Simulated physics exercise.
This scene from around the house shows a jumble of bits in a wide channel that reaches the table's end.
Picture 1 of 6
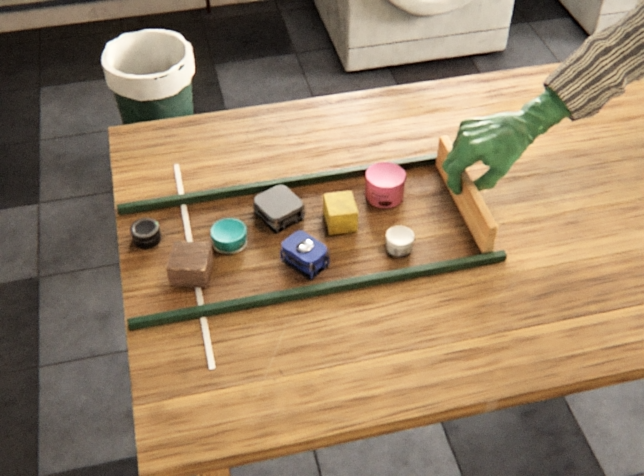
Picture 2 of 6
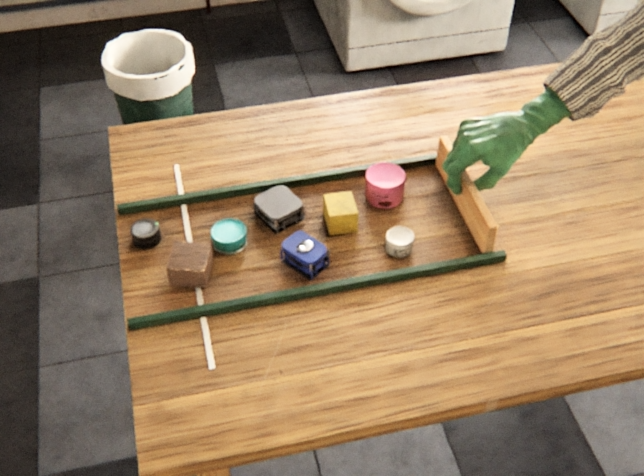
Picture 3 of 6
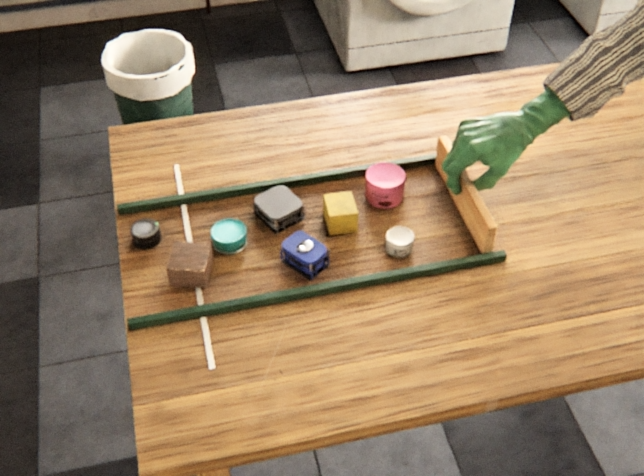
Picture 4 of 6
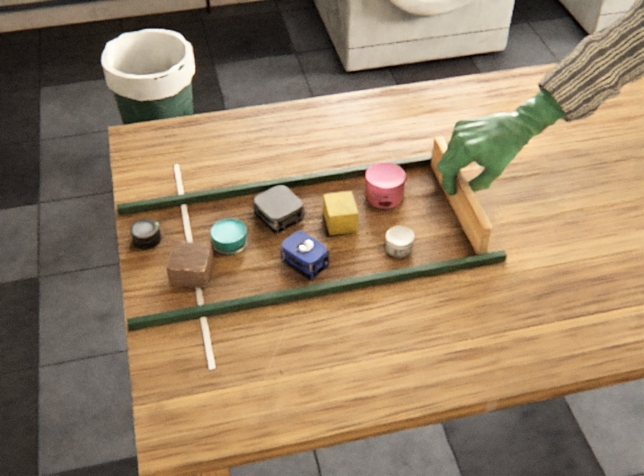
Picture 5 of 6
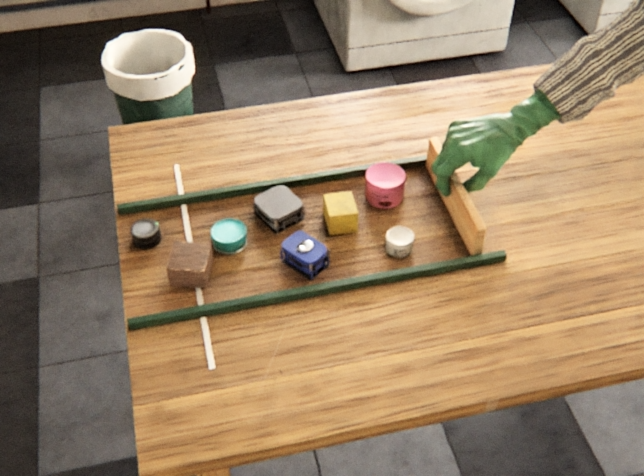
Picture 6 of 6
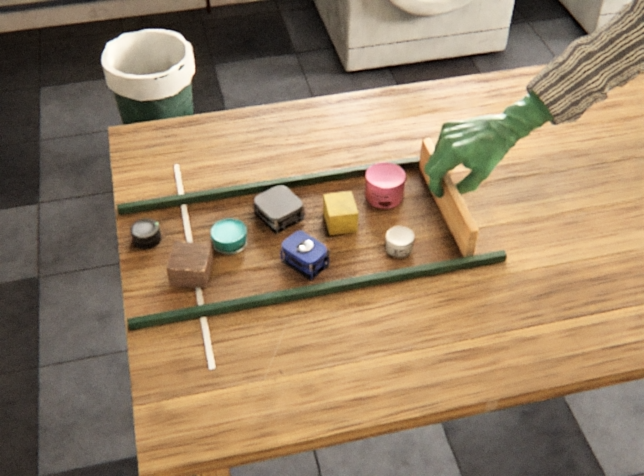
A green-gloved hand in a striped sleeve grips an upright wooden board at the right of a channel between two dark green rails on a wooden table, seen from above at an angle. Between the rails sit pink, yellow, blue, white, grey, turquoise, brown and black objects, with pale tape crossing at left. The hand holds still, then slides the board slightly left, while the objects and camera stay still.
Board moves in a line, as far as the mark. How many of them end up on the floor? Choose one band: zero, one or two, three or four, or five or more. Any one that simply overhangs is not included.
One or two.
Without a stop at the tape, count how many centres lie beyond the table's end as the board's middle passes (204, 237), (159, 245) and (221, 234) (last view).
In order: 1, 5, 0.
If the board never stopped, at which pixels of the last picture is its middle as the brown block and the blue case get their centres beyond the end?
Near (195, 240) and (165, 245).
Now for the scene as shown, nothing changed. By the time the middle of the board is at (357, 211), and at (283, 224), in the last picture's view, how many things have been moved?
3 and 7.
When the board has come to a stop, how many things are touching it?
So the total is 3.
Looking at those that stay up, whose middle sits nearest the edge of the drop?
The brown block is foremost.
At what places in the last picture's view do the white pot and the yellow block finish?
The white pot stops around (184, 288); the yellow block around (175, 255).
A little later, none off yet; black lid at rest near (146, 234); brown block at rest near (190, 265); turquoise tin at rest near (229, 236).
When it is over, the number that fall off is one or two; down, black lid.
